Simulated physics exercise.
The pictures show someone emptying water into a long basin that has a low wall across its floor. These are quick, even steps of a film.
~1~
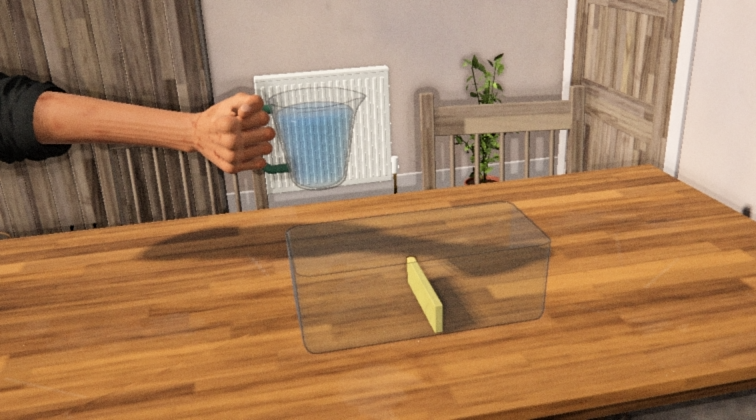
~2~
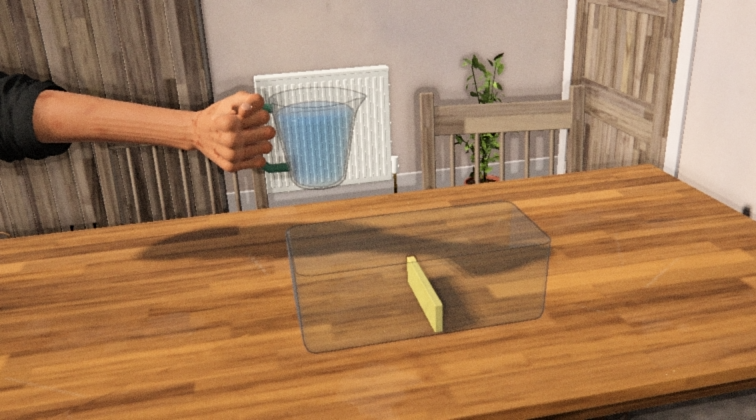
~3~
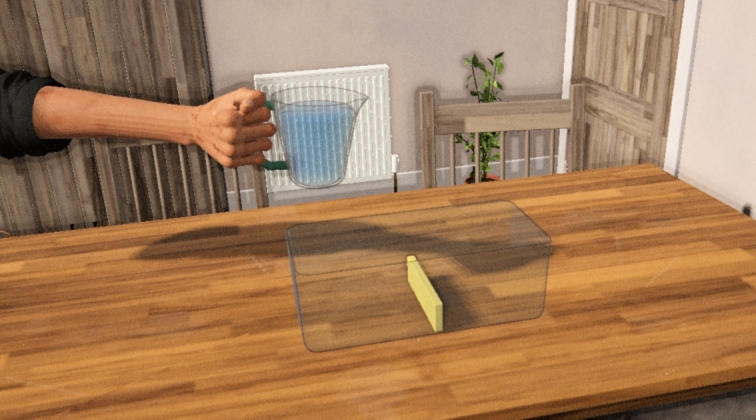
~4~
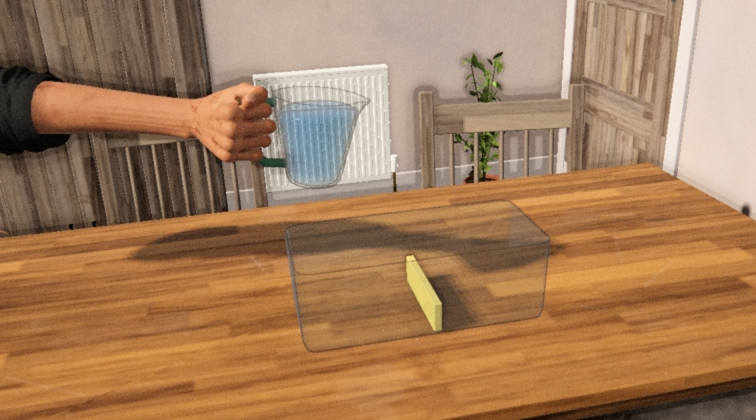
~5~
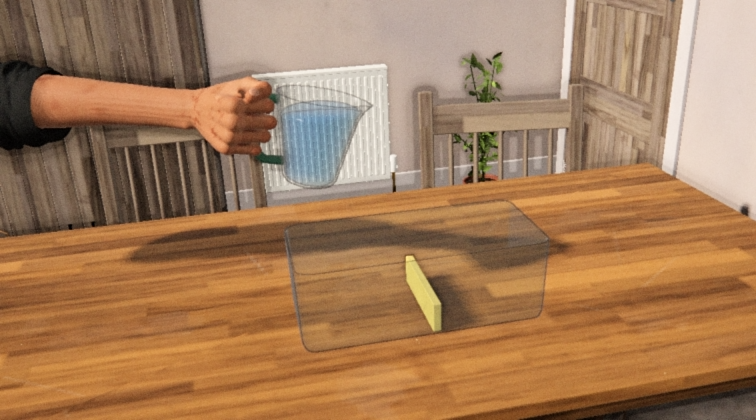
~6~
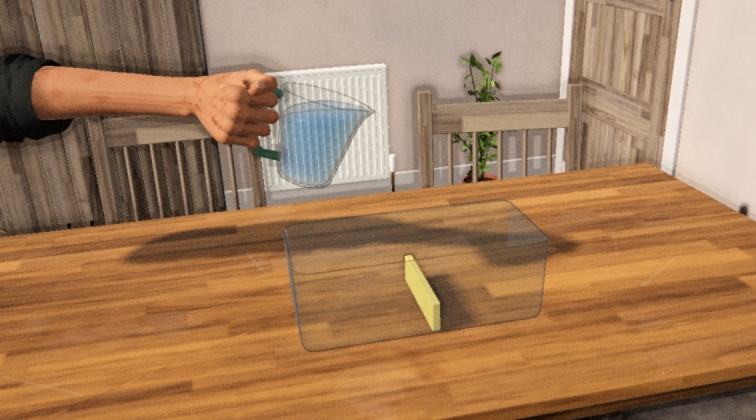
On a wooden table in a room with a radiator and a potted plant, a clear, empty basin sits with a low yellow wall across its floor. Above it, a hand holds a clear jug of blue water upright, then gradually tilts it to the right, the water staying inside.
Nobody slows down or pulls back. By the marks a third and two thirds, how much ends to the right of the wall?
It comes to from a third to two thirds.
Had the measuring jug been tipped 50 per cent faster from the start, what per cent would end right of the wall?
Roughly 30 in a hundred.
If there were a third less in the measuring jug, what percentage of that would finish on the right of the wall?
Roughly 15 in a hundred.
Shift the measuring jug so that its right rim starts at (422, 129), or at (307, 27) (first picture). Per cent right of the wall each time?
Roughly 90 per cent, and 5 per cent.
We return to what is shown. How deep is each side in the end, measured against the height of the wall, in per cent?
Near 30 on the left, 20 on the right.
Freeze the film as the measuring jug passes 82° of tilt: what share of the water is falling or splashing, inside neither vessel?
Roughly 25 in a hundred.
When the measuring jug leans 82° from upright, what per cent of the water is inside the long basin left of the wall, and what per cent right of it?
The left part 0 per cent, the right part 15.
A moment on, the measuring jug is tipped on its side and 56 per cent is still to pour, 2 is left of the wall and 15 right of it.
Next, the measuring jug is tipped right over and 3 per cent is still to pour, 49 is left of the wall and 40 right of it.
Then the measuring jug is tipped right over and 0 per cent is still to pour, 57 is left of the wall and 42 right of it.
Later the measuring jug is tipped right over and 0 per cent is still to pour, 57 is left of the wall and 42 right of it.
At rest 57 per cent lies left of the wall, 42 right of it and 1 outside.
